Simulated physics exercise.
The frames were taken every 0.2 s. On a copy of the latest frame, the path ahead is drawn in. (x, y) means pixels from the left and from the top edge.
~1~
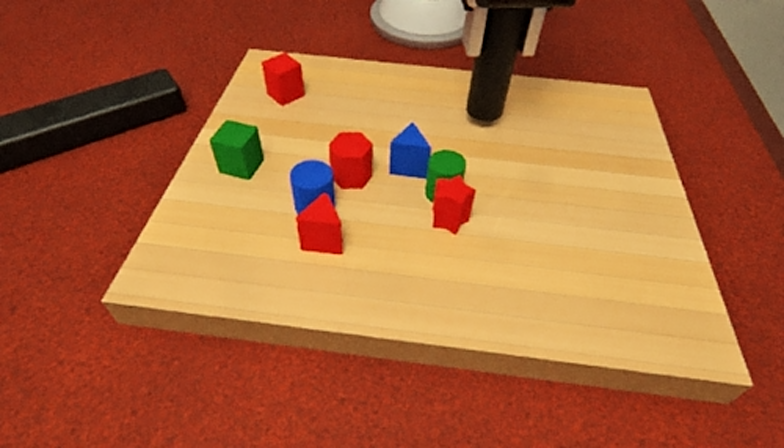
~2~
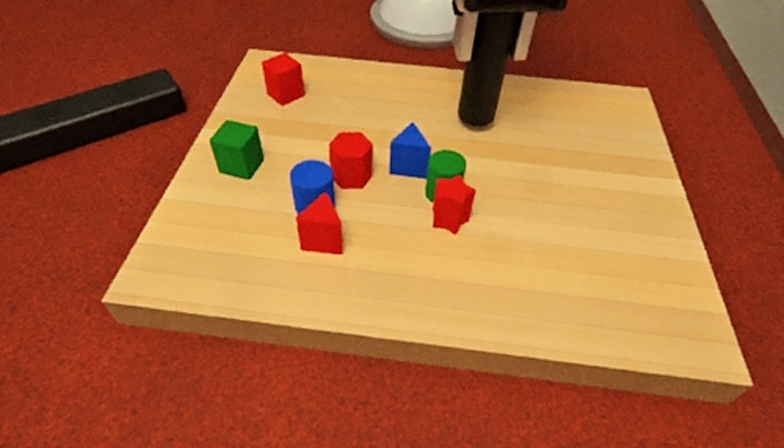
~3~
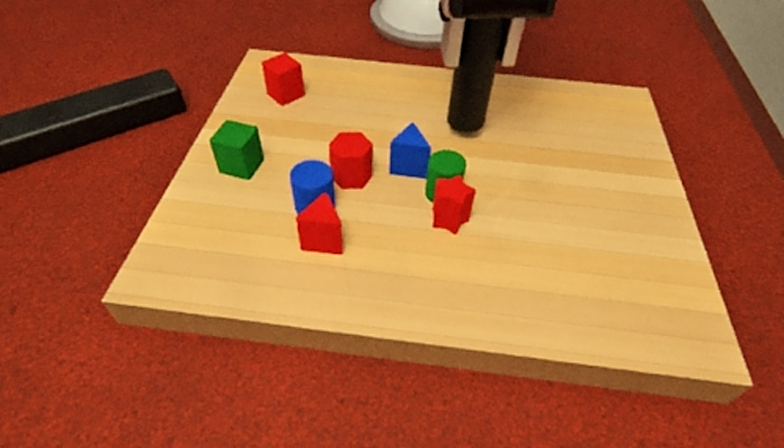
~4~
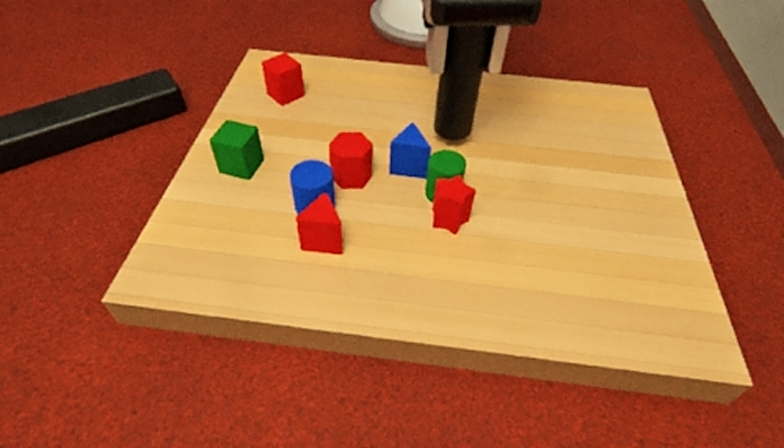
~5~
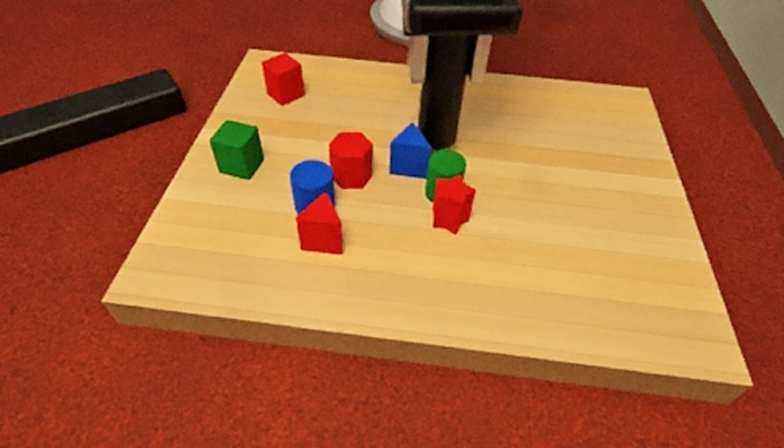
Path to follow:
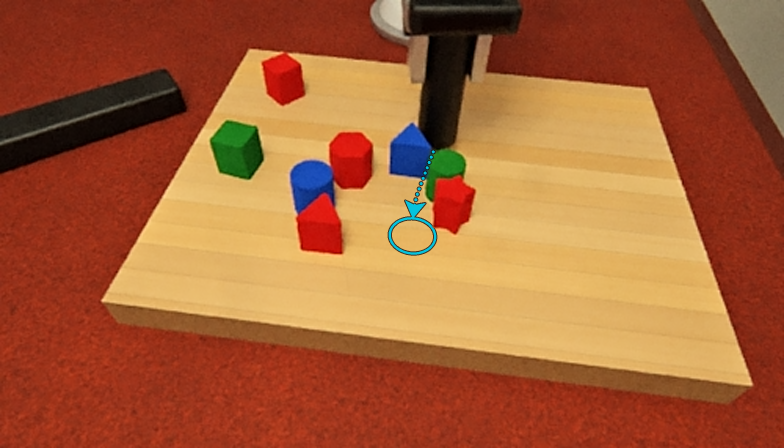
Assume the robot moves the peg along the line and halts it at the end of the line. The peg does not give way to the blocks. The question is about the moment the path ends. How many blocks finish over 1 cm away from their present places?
Here I'd predict at least three blocks moving more than 1 cm.
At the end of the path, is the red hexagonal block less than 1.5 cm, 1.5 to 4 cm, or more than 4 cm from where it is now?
Band: Under 1.5 cm.
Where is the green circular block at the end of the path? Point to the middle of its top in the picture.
Around pixel (460, 192).
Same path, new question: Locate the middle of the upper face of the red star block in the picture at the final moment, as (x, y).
The middle of its upper face will lie at (474, 217).
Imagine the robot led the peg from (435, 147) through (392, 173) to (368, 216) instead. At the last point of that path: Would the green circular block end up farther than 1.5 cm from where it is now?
It seems not.
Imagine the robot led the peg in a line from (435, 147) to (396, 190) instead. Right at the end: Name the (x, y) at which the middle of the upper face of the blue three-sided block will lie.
When the path ends, it will be at (371, 174).
Drawn move, from (435, 147) over (420, 187) to (412, 235).
On the path given first. One third of the way, peg at (426, 163); blue three-sided block at (398, 150); green circular block at (450, 166).
Two thirds of the way, peg at (416, 193); blue three-sided block at (385, 160), turned 35° clockwise; green circular block at (457, 186); red star block at (470, 211).
At the end, peg at (413, 226); red hexagonal block still; blue three-sided block at (385, 160), turned 35° clockwise; green circular block at (460, 192); red star block at (474, 217).
